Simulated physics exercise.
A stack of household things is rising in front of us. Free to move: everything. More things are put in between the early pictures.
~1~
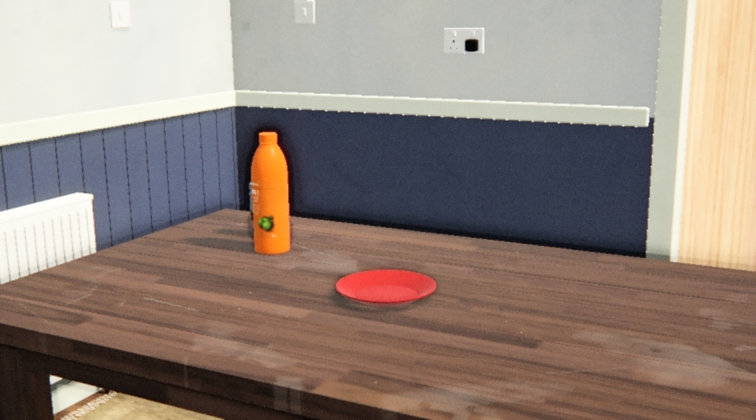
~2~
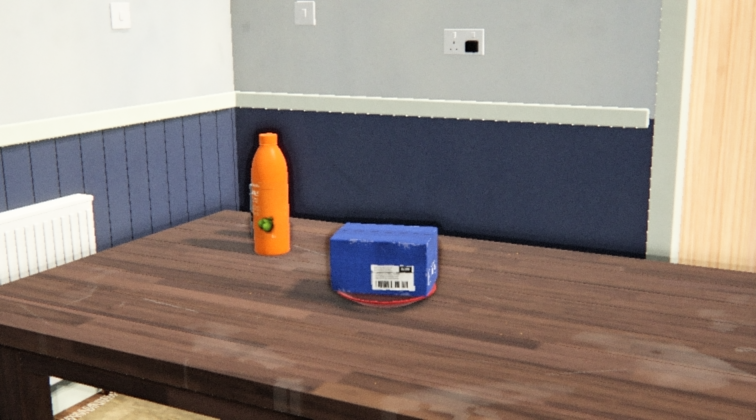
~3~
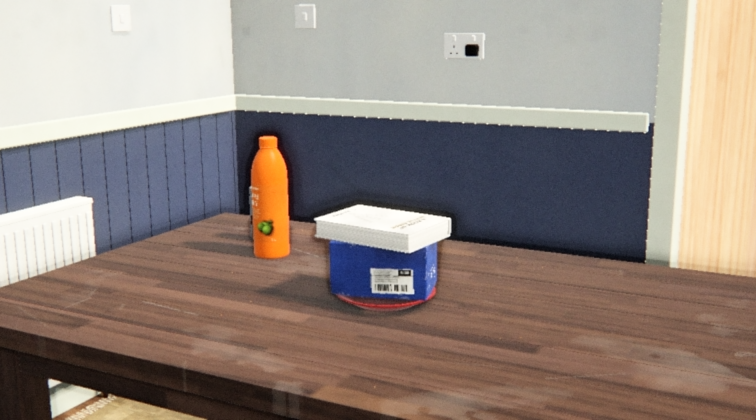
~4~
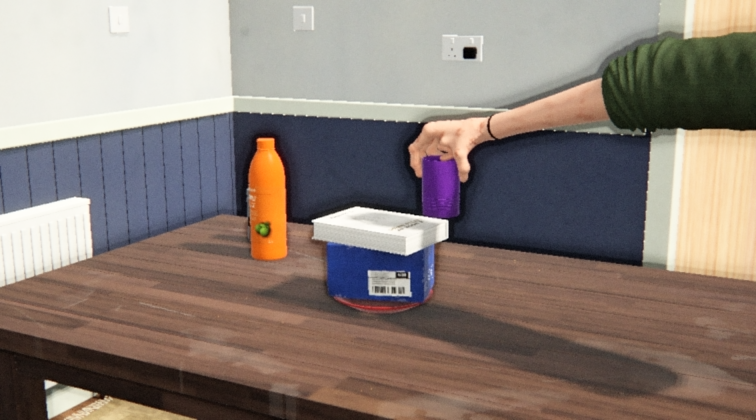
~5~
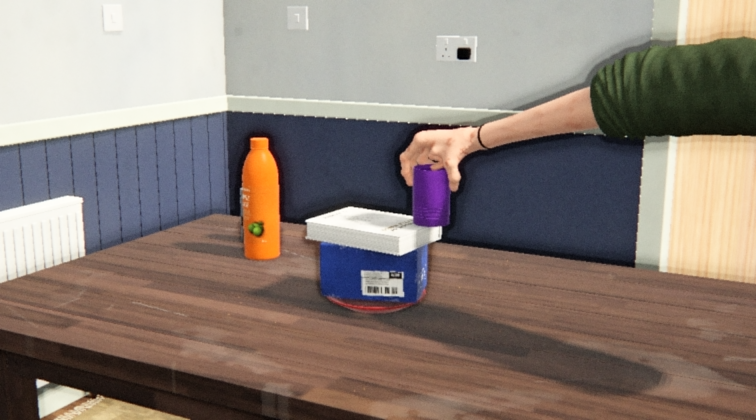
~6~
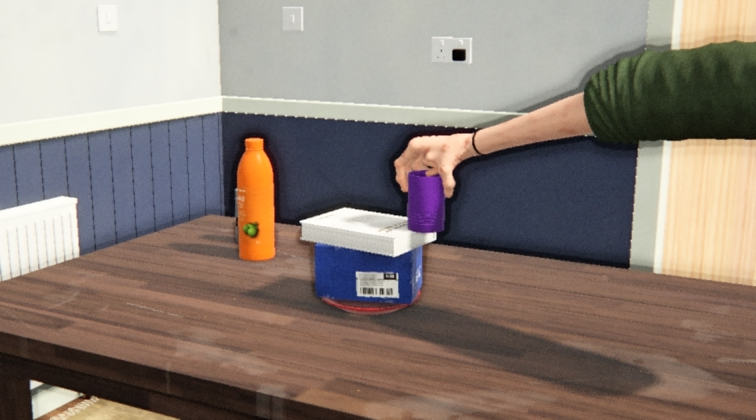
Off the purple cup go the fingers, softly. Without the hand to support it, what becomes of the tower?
The tower collapses.
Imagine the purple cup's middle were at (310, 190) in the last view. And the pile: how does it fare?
After that, the pile falls over.
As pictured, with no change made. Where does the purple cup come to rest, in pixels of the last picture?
The object ends up somewhere around (489, 311).
Then, 0.40 s past the last view, purple cup now fallen.
Then, 0.50 s past the last view, things are still on the move.
Then, 1.80 s past the last view, nothing new.
Finally, fallen, purple cup; the other 5 still in place. Final places as the last picture's camera would see them, purple cup near (489, 311). The pile loses its balance.
